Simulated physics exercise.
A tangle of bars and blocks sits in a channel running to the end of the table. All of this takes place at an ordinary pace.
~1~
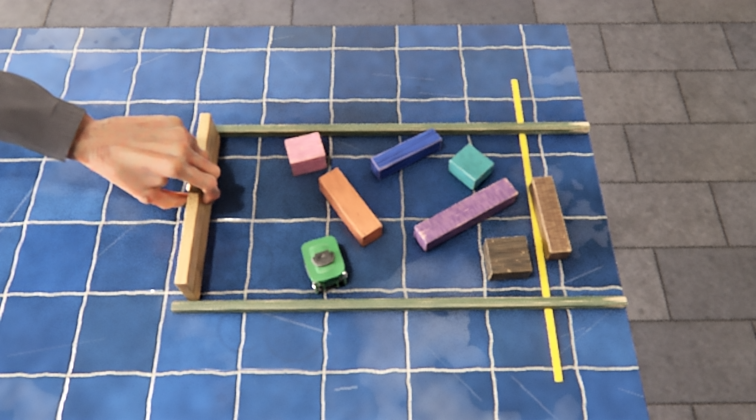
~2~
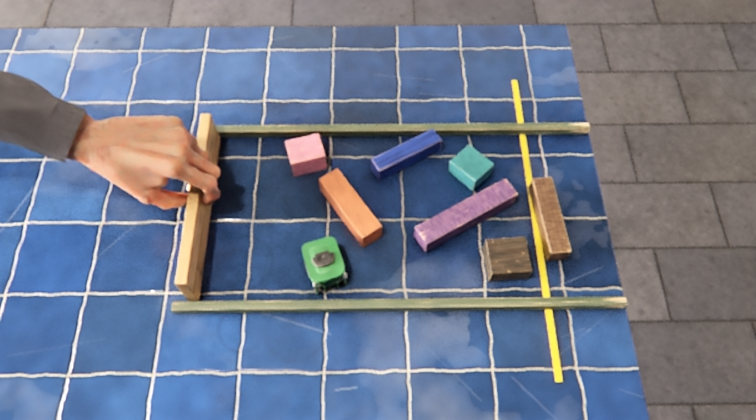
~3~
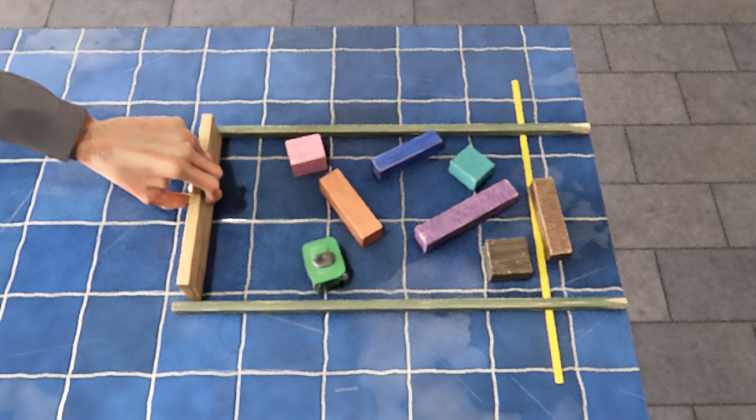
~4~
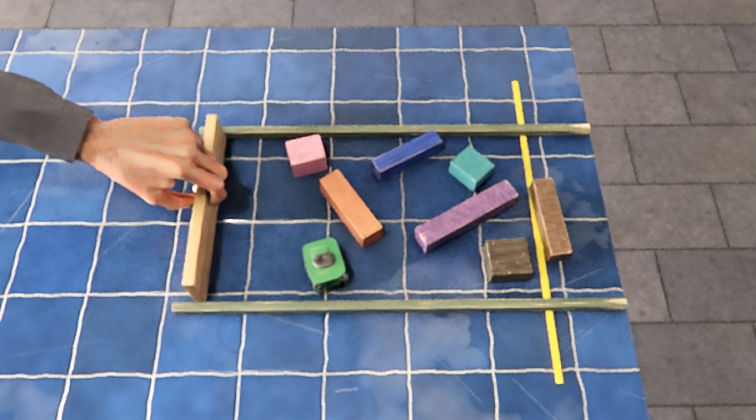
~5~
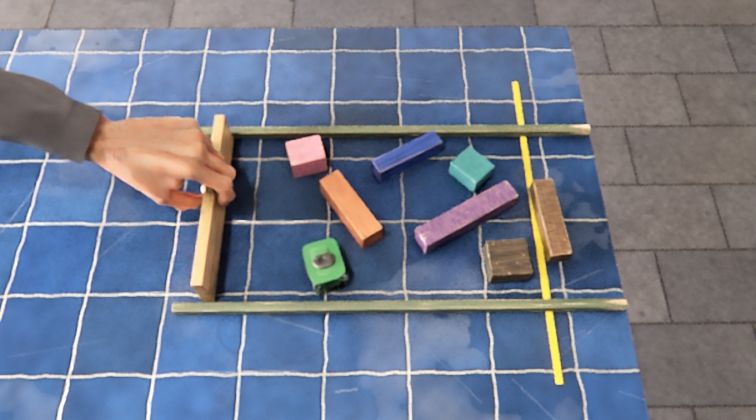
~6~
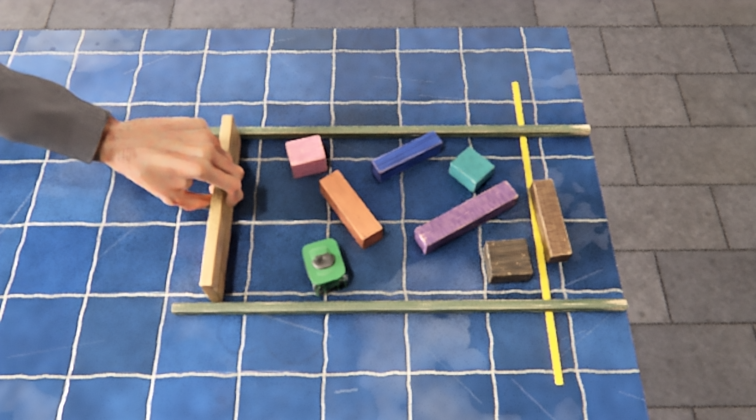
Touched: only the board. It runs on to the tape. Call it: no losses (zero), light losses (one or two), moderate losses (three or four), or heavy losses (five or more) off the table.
Light losses.
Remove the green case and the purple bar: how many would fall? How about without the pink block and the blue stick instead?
0 in the first case and 0 in the second.
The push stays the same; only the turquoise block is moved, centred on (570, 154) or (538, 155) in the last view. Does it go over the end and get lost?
From the two starts it leaves the top; it leaves the top.
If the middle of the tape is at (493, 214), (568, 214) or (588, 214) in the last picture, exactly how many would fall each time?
You'd get 0, then 5, then 5.
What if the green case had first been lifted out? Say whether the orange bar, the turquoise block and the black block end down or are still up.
Final state: Orange bar in place, turquoise block in place, black block in place.
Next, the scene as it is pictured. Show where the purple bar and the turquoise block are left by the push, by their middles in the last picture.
The first ends close to (607, 212), the second close to (596, 183).
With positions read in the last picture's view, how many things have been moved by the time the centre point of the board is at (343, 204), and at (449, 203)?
First 4, after that 8.
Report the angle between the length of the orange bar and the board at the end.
Some 0 degrees.
Early on, none off yet; brown bar at rest near (549, 220); black block at rest near (507, 261); turquoise block at rest near (471, 170).
A while later, none off yet; brown bar travelled a little near (567, 220); black block at rest near (510, 263); turquoise block travelled about its own width near (512, 180).
Finally, the number that fall off is one or two; lost, brown bar.
